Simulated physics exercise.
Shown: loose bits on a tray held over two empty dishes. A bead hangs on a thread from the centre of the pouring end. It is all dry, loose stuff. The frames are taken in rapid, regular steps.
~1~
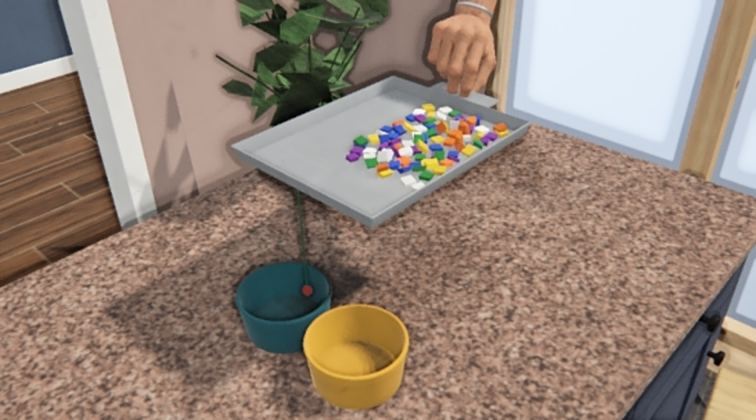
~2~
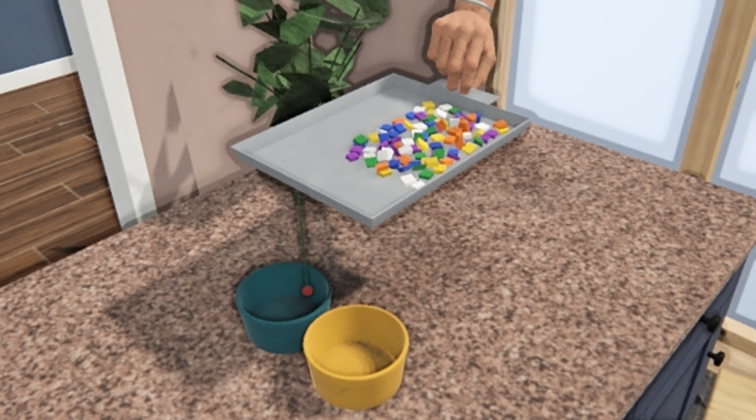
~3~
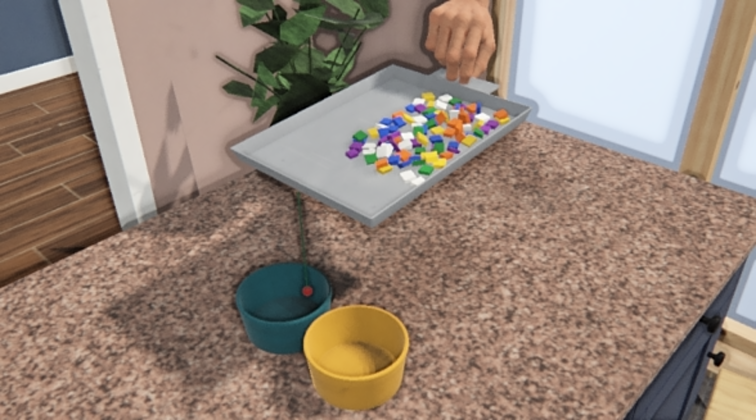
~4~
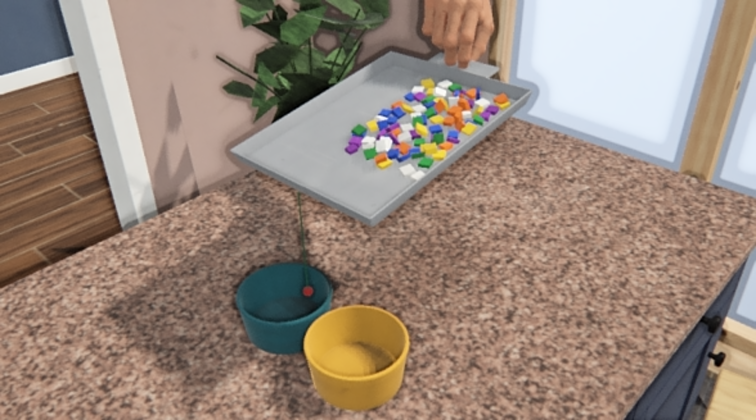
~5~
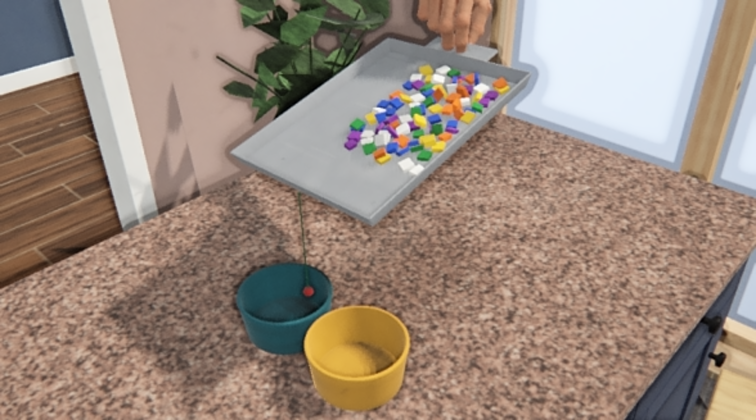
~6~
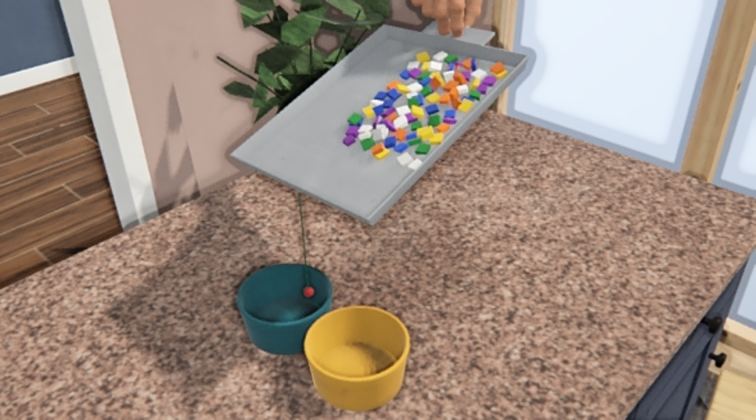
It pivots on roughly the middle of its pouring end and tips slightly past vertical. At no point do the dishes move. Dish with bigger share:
Left.
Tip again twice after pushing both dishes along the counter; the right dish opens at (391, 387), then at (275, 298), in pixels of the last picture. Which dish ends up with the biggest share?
First place: The leftmost dish. Second place: The rightmost dish.
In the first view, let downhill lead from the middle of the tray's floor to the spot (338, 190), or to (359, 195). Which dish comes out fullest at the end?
Try 1: The right-side dish; try 2: The right-side dish.
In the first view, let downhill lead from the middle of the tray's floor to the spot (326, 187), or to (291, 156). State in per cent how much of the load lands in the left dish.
Respectively 10 % and 30 %.
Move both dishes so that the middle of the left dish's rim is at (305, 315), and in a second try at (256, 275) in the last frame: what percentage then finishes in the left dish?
About 40 per cent, then about 30 per cent.
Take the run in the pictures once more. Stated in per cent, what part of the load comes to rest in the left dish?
It works out to roughly 30 percent of the load.
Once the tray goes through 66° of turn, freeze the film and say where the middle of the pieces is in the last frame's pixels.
Mark it at roughly (283, 184) in the final frame.
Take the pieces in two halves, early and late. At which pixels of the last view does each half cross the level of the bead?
About (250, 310), and after that about (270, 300).
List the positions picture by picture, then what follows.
In the first frame, corners of the pouring end at (238, 145) and (372, 213), level; middle of the load at (419, 139), mosaic tiles; left dish at (250, 328); right dish at (320, 382); bead on its thread at (307, 290).
In the second frame, corners of the pouring end at (238, 146) and (372, 214), level; middle of the load at (419, 138).
In the third frame, corners of the pouring end at (238, 147) and (371, 214), tipped barely, lowest at the left corner; middle of the load at (418, 131).
In the fourth frame, corners of the pouring end at (237, 149) and (370, 213), tipped a little, lowest at the left corner; middle of the load at (417, 122).
In the fifth frame, corners of the pouring end at (237, 151) and (369, 213), tipped a little, lowest at the left corner; middle of the load at (416, 112).
In the sixth frame, corners of the pouring end at (237, 153) and (368, 213), tipped clearly, lowest at the left corner; middle of the load at (413, 103); left dish at (251, 329); right dish at (321, 383).
Soon, tray tipped steeply; most on the tray; about a quarter in the air.
A while on, tray tipped past a quarter turn; a small part on the tray; a small part in the right dish; a small part in the left dish; about half outside both; about a quarter in the air.
Towards the end, tray tipped past a quarter turn; a small part in the right dish; about a quarter in the left dish; about two thirds outside both.
Finally, tray tipped past a quarter turn; a small part in the right dish; about a quarter in the left dish; about two thirds outside both.
